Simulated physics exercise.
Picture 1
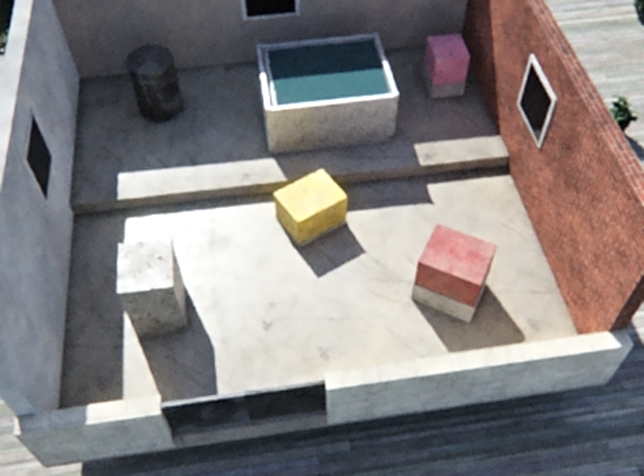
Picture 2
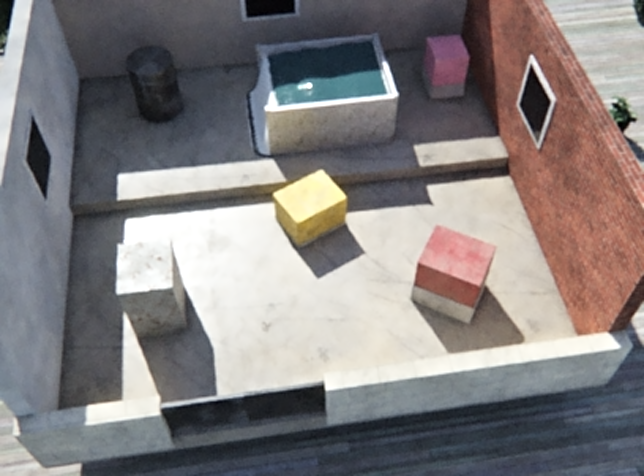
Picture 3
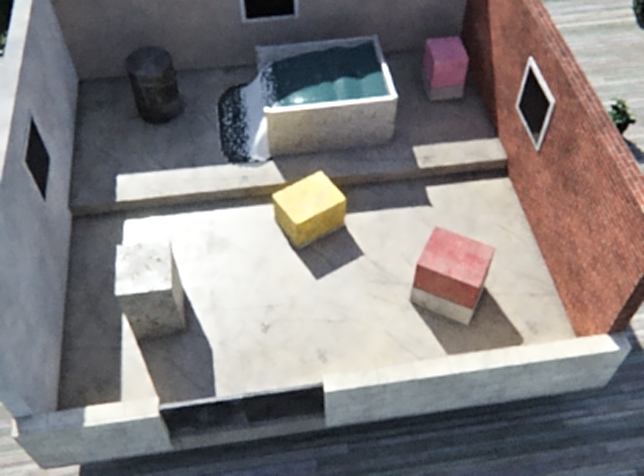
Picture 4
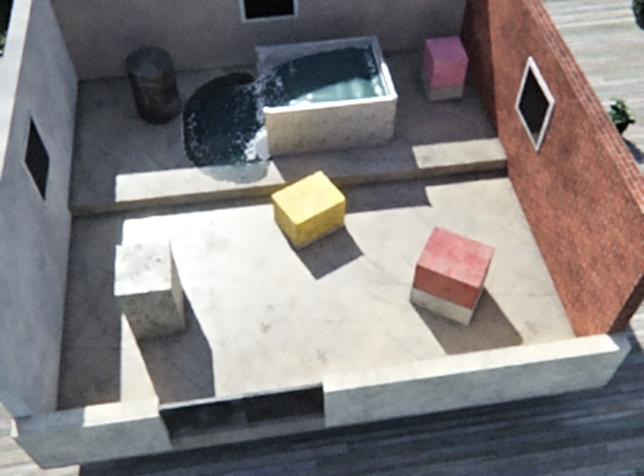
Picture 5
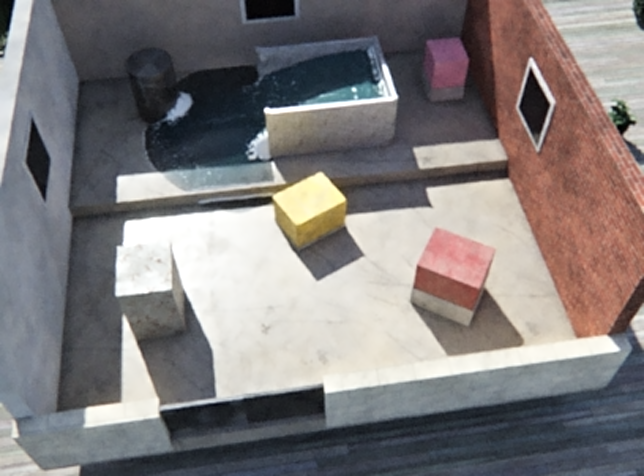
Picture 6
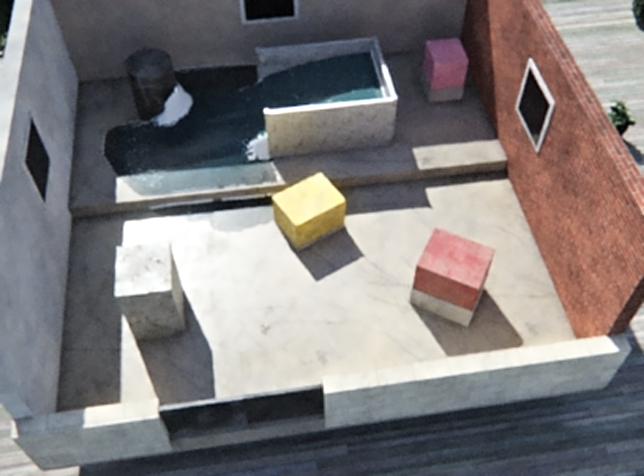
Walled two-level yard with a tank bursting at its left side, water pouring out and spreading left across the upper level past a dark barrel.
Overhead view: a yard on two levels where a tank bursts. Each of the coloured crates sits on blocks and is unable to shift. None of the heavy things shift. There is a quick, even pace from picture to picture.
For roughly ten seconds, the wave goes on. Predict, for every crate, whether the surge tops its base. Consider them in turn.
At the end, the red crate comes through untouched; the pink crate comes through untouched; the yellow crate comes through with water on it.
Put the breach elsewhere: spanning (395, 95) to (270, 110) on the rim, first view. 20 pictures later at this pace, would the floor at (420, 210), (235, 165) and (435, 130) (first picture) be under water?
In sequence: Inundated, untouched, untouched.
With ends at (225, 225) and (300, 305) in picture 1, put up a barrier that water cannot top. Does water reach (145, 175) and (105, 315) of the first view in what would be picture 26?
As listed: Awash, covered.
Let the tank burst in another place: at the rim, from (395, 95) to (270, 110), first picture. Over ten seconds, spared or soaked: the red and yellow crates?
Note: Red one is overtopped; yellow one is overtopped.
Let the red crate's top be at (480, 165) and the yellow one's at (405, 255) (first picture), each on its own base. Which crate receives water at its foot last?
From the scene, I'd name the red crate.
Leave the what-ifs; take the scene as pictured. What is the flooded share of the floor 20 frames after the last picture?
My estimate is roughly 45 percent.
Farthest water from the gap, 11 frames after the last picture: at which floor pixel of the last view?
The wet point farthest out is around (57, 413).
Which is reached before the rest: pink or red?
I'd pick the pink-painted one.
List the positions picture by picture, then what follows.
Still water in the open tank at (325, 74), in the first frame.
The front is at (259, 89), out from the gap at (268, 109), in the second frame.
Water pours out at (267, 111) and has run to (232, 90), in the third frame.
Water pours out at (267, 113) and has run to (201, 91), in the fourth frame.
Water pours out at (268, 115) and has run to (151, 152), in the fifth frame.
The front is at (110, 154), out from the gap at (267, 115), in the sixth frame.
A moment on, water covers 30 % of the floor; the red crate not reached, the pink crate not reached, the yellow crate water round its plinth.
Next, water covers 35 % of the floor; the red crate not reached, the pink crate not reached, the yellow crate water round its plinth.
Then, water covers 45 % of the floor; the red crate not reached, the pink crate not reached, the yellow crate water round its plinth.
Later, water covers 80 % of the floor; the red crate water round its plinth, the pink crate water round its plinth, the yellow crate water round its plinth.
In the end, water covers 95 % of the floor; the red crate stayed above the water, the pink crate stayed above the water, the yellow crate was topped.
